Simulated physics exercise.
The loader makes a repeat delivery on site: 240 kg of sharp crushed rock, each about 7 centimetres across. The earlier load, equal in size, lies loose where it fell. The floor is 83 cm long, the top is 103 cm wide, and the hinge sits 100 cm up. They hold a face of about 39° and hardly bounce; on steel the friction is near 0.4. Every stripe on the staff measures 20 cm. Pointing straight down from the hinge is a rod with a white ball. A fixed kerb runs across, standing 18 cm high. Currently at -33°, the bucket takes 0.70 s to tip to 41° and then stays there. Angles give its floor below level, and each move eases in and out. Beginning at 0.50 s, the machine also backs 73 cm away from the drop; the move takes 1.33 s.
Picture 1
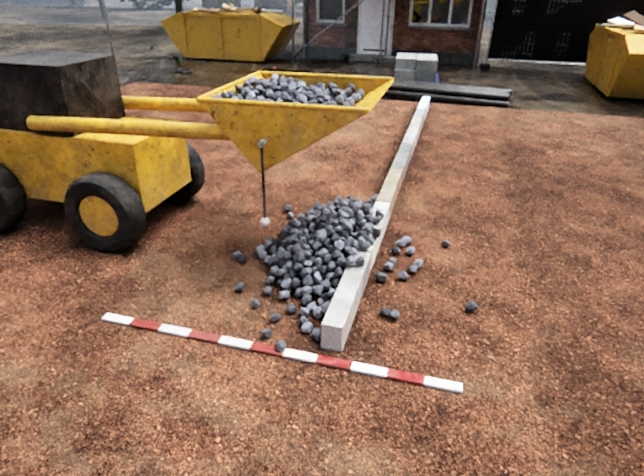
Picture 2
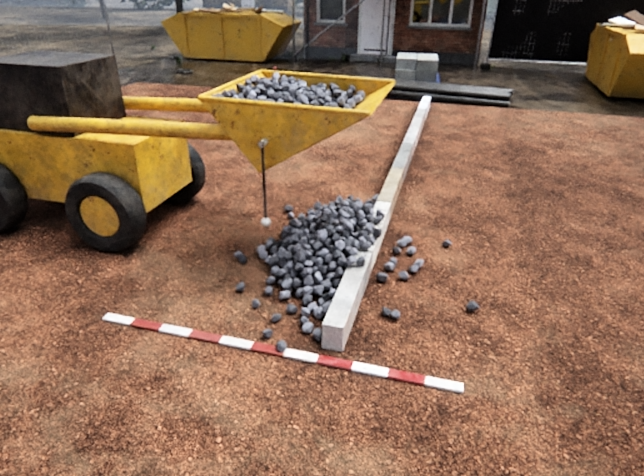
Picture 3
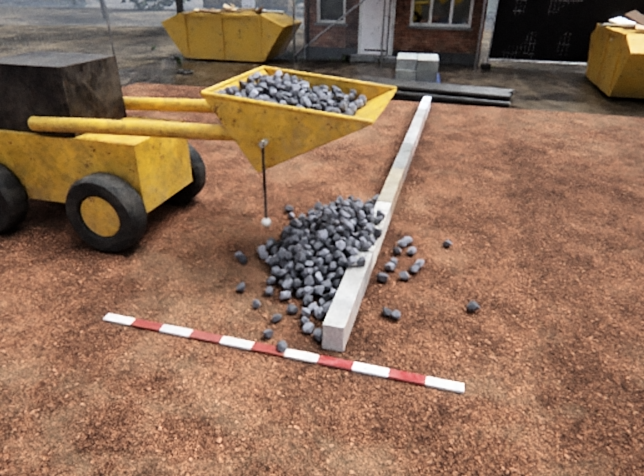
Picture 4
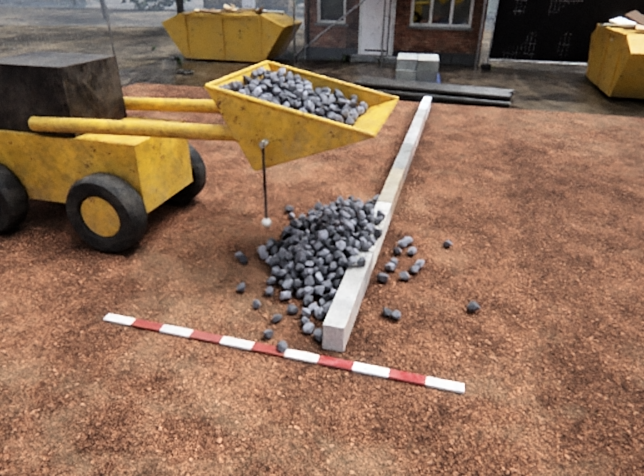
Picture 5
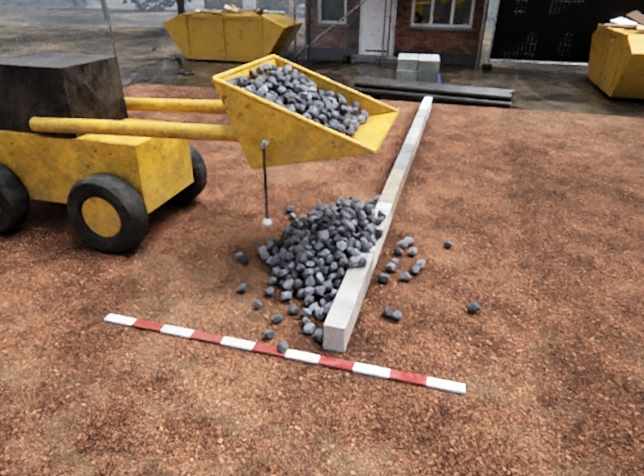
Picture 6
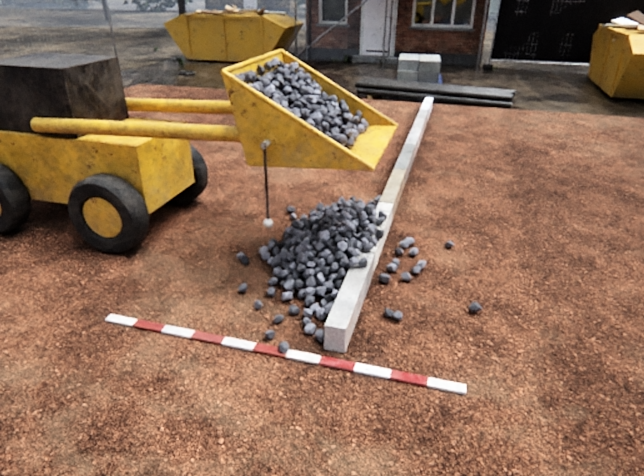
On a reddish-brown gravel yard, a yellow loader's raised bucket of grey stones gradually tilts forward, its front lip lowering while the load stays inside, above a loose pile of similar stones lying motionless against a pale kerb.
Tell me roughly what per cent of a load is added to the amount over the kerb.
Roughly 25 per cent of a load is added.
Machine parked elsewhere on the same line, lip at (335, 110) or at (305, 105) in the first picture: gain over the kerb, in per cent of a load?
The first position would add some 5 per cent, the second some 0.
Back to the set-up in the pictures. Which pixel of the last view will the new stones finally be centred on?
The middle ends up near (343, 235).
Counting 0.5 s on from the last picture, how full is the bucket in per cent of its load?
About 85 percent is still in there.
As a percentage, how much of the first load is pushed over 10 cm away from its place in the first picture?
Roughly 5 percent.
Then, 0.2 s after the last picture the floor is at 29°; in per cent of one load, 100 in the bucket, 97 on this side of the kerb, 3 over the kerb; the foremost stones are at (423, 269).
Then, 0.5 s after the last picture the floor is at 41°; in per cent of one load, 85 in the bucket, 112 on this side of the kerb, 3 over the kerb; the foremost stones are at (423, 269).
Then, 2.0 s after the last picture the floor is at 41°; in per cent of one load, 0 in the bucket, 172 on this side of the kerb, 28 over the kerb; the foremost stones are at (496, 266).
Then, 4.5 s after the last picture the floor is at 41°; in per cent of one load, 0 in the bucket, 172 on this side of the kerb, 28 over the kerb; the foremost stones are at (496, 266). Net gain over the kerb, 25.
